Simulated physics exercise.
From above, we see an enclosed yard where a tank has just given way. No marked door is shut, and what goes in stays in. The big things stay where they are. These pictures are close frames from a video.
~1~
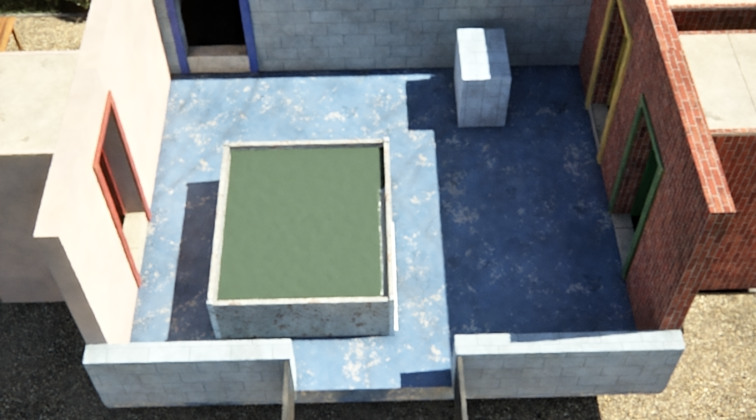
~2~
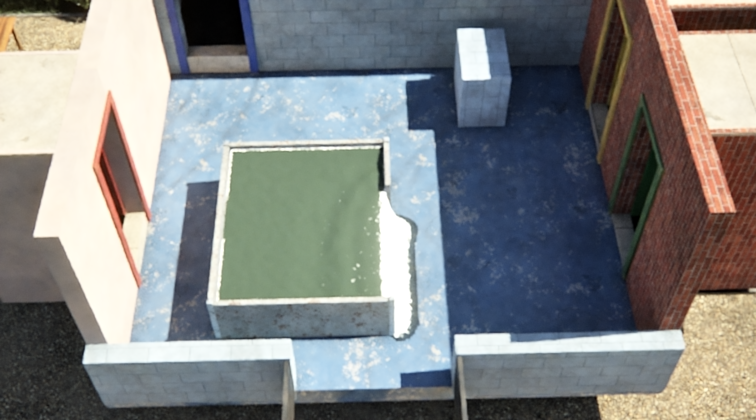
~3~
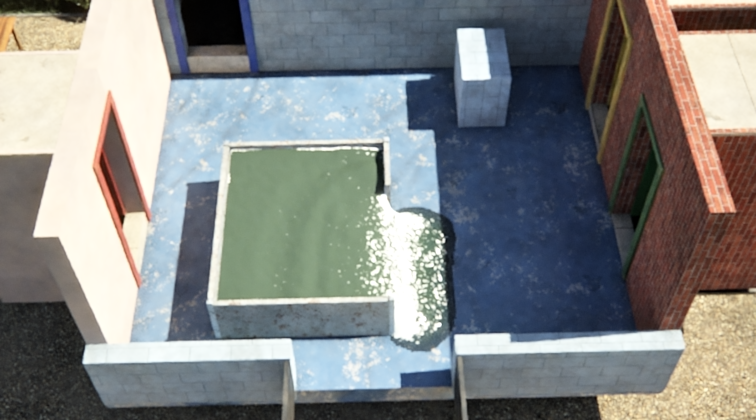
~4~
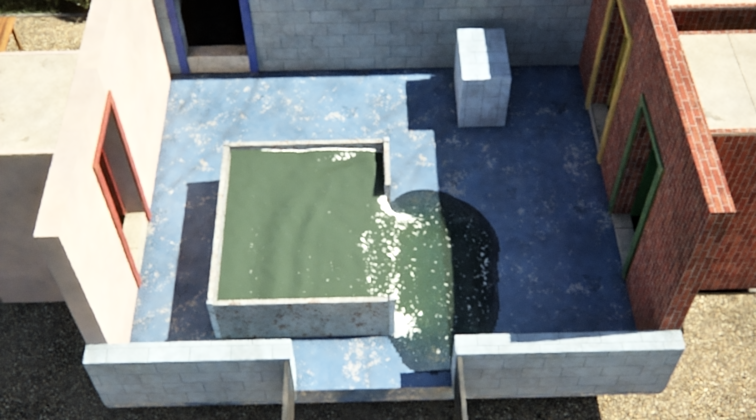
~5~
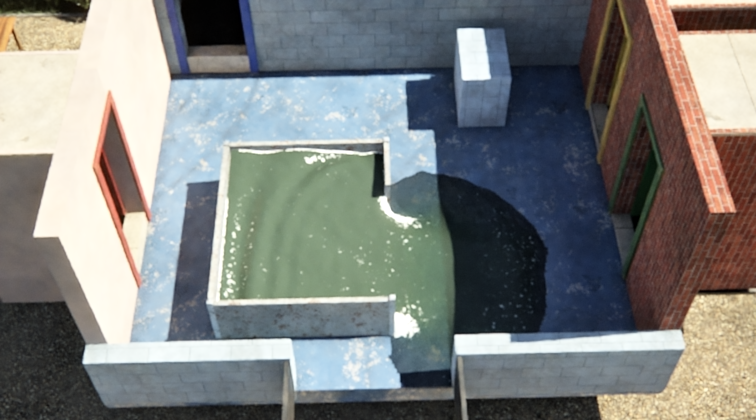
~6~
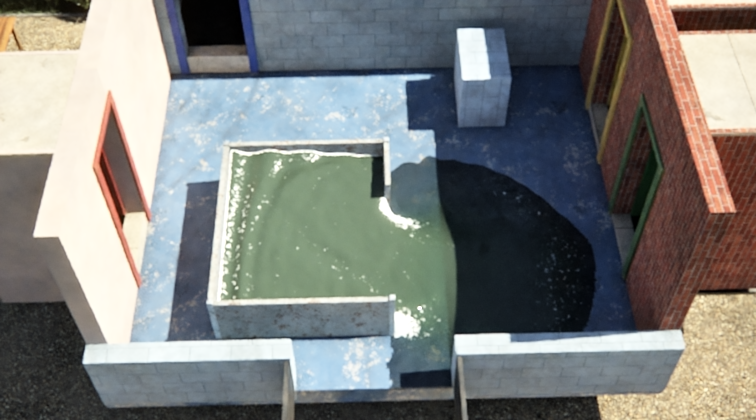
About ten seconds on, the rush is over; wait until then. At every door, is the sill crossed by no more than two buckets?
At the end, the blue door keeps inside the allowance there. The yellow door exceeds the allowance there. The red door keeps inside the allowance there. The green door exceeds the allowance there.
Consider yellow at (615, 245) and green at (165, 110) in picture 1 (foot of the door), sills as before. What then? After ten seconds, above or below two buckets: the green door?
Green door: Goes past it.
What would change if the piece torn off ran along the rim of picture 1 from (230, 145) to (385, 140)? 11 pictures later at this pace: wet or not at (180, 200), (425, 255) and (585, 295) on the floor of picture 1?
Taking the spots in turn: Untouched, untouched and untouched.
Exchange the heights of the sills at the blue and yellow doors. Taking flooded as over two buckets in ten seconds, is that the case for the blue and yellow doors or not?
With that change, the blue one falls below the mark and the yellow one falls below the mark.
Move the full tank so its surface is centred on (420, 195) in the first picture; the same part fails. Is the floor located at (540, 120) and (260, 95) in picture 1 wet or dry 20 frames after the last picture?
One after the other: Reached, untouched.
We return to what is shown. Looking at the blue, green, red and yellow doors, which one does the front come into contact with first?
The answer here is the green door.
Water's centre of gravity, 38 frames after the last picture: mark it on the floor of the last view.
About (455, 210) in the last view.
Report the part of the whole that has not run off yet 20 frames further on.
Estimate: Close to 86 %.
A moment on, water covers 35 % of the floor; the blue door not reached, the yellow door not reached, the red door not reached, the green door over two buckets in.
Next, water covers 35 % of the floor; the blue door not reached, the yellow door wet at the sill, nothing in, the red door not reached, the green door far over two buckets in.
Then, water covers 45 % of the floor; the blue door not reached, the yellow door wet at the sill, nothing in, the red door not reached, the green door far over two buckets in.
Later, water covers 80 % of the floor; the blue door wet at the sill, nothing in, the yellow door over two buckets in, the red door not reached, the green door far over two buckets in.
In the end, water covers 95 % of the floor; the blue door wet at the sill, nothing in, the yellow door over two buckets in, the red door wet at the sill, nothing in, the green door far over two buckets in.
